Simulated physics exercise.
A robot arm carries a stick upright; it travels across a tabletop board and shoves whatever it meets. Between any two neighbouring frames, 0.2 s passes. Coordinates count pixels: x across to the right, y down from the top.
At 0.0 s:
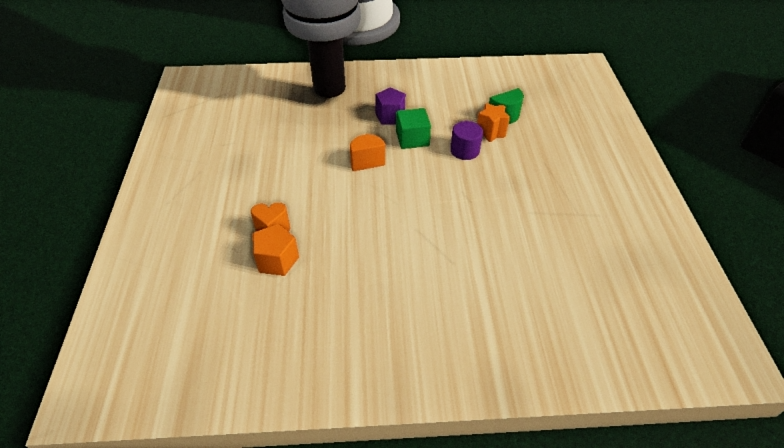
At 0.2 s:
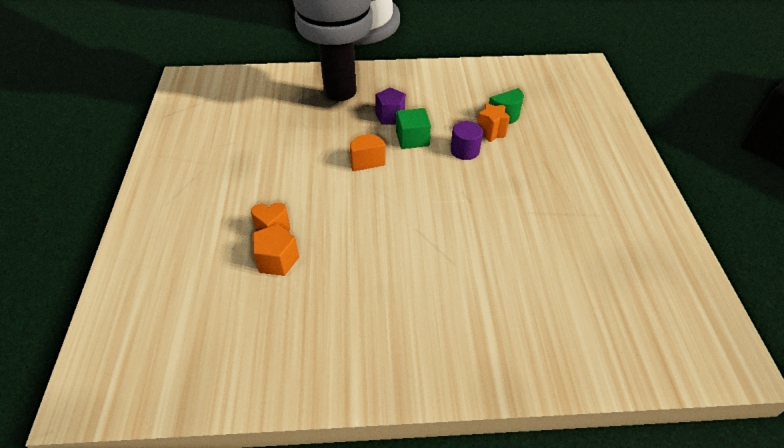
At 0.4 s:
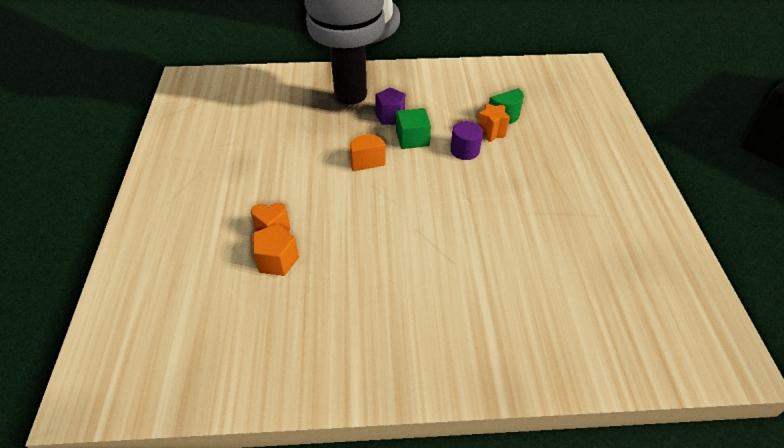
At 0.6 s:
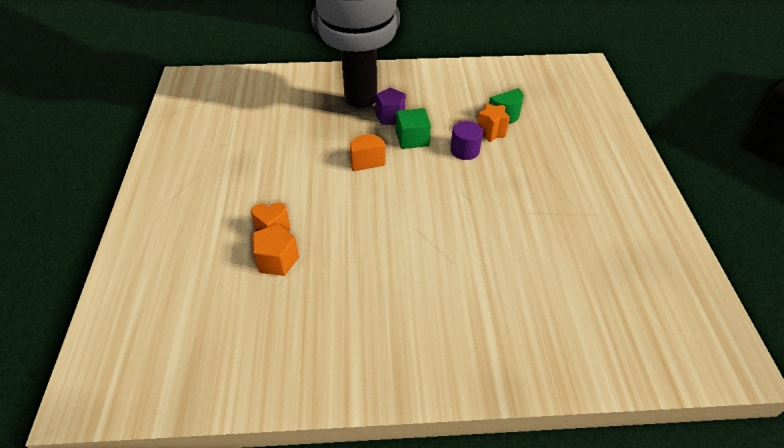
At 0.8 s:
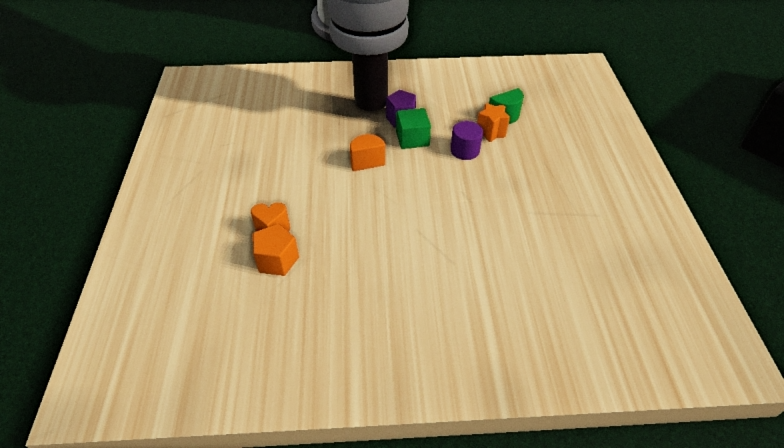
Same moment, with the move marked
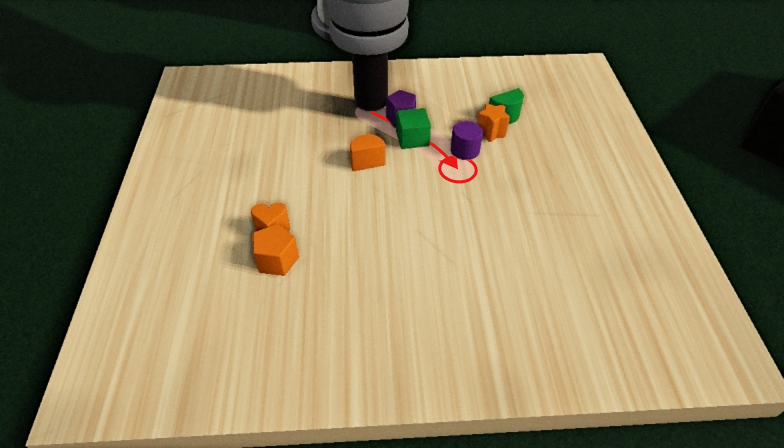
A robot arm moves right across the board and nudges the purple pentagon slightly right.
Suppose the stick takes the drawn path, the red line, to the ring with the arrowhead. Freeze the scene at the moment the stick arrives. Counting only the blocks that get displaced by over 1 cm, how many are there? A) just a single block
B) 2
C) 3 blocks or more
C: 3 blocks or more.
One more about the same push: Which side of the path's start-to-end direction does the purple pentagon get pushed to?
It is pushed towards the left-hand side.
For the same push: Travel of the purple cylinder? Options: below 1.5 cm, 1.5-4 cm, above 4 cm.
It will fall in the middle band, 1.5 to 4 cm.
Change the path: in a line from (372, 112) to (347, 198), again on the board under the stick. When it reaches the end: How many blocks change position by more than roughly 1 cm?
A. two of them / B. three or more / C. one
(C)
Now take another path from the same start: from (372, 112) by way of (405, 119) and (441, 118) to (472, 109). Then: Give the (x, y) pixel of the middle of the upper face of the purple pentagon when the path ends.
It ends at (505, 93).
The line goes from (372, 112) over (418, 136) to (458, 169).
The first path, step by step. One third of the way, stick (402, 117); purple pentagon (433, 103), turned 70° anticlockwise; green square piece (427, 126).
Two thirds of the way, stick (434, 135); purple pentagon (444, 103), turned 90° anticlockwise; green square piece (448, 146).
At the end, stick (459, 158); purple pentagon (444, 103), turned 90° anticlockwise; green square piece (467, 173), turned 10° clockwise; purple cylinder (488, 137); orange star block unmoved.
